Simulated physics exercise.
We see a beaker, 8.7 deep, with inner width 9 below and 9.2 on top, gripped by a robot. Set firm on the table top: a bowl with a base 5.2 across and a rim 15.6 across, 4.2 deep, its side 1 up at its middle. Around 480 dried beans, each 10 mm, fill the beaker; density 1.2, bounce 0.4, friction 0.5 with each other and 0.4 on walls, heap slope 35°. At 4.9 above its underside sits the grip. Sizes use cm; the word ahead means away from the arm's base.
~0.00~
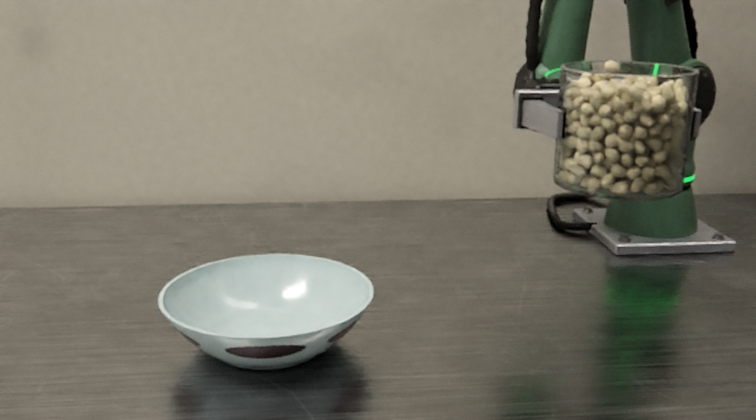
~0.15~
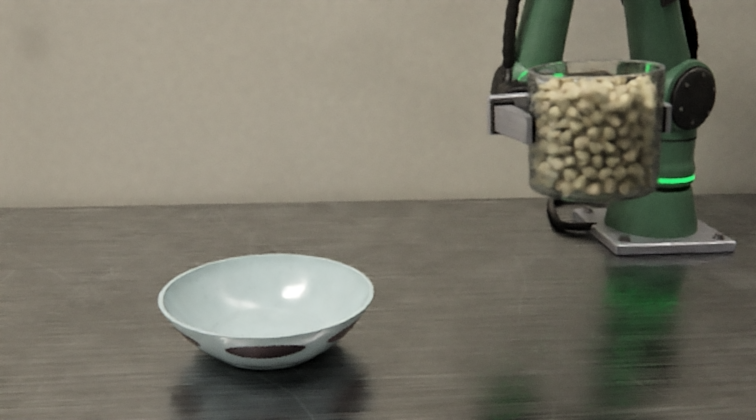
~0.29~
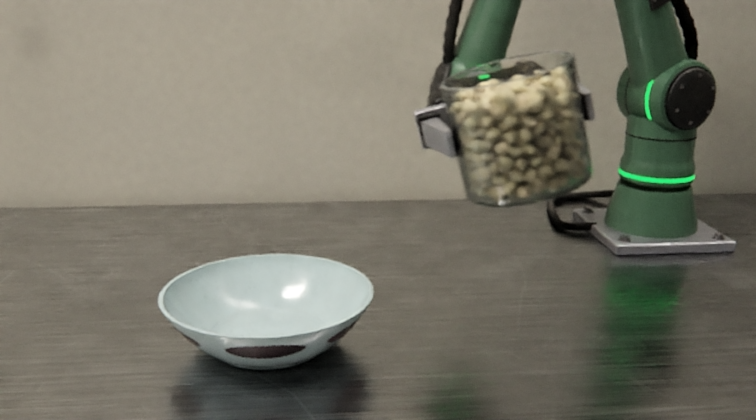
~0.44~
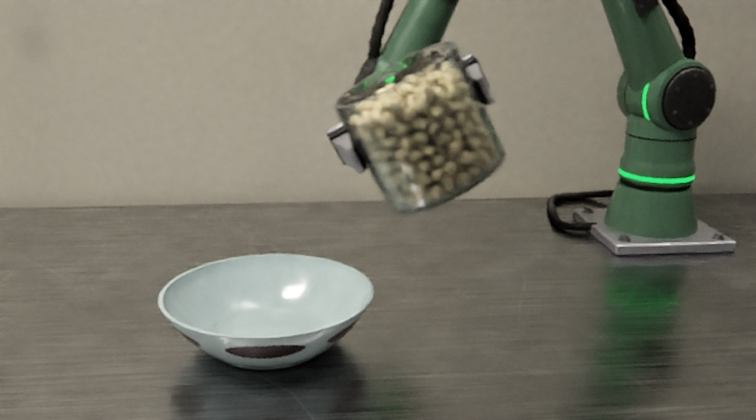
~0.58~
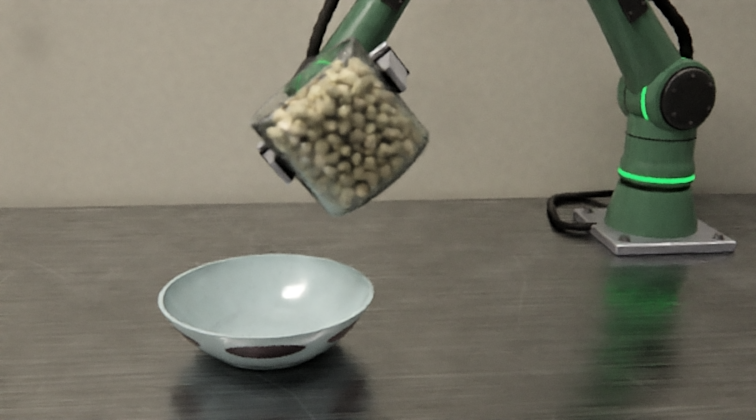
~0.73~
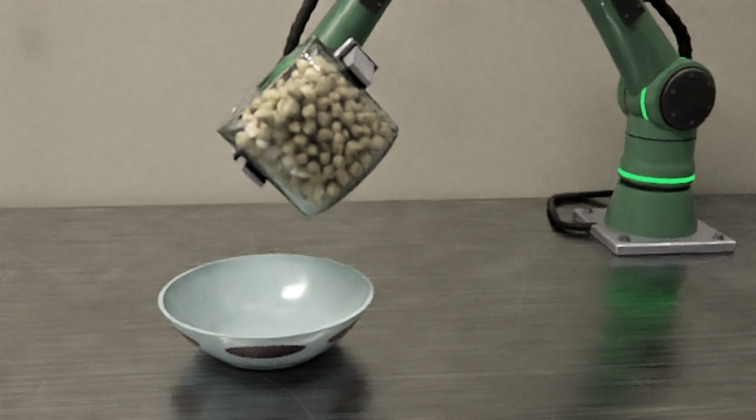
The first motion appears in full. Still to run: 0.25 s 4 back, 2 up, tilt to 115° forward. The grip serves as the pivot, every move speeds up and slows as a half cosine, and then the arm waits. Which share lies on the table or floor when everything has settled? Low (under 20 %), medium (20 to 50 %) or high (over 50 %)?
Low.
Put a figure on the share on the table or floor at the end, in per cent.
Result: Approx. 0 %.
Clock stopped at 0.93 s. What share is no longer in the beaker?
Close to 0 per cent of the load is out at that point.
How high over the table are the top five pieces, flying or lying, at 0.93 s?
Close to 24 cm.
After 0.83 s, tilted 68° forward, highest piece 23 above the table; 480 in the beaker.
After 0.93 s, tilted 108° forward, highest piece 24 above the table; 478 in the beaker, 2 in flight or on a rim.
After 1.18 s, tilted 115° forward, highest piece 20 above the table; 291 in the beaker, 159 in the bowl, 30 in flight or on a rim.
After 2.23 s, tilted 115° forward, highest piece 6 above the table; 480 in the bowl.
At rest, 480 in the bowl. That is 0 % on the table or floor.
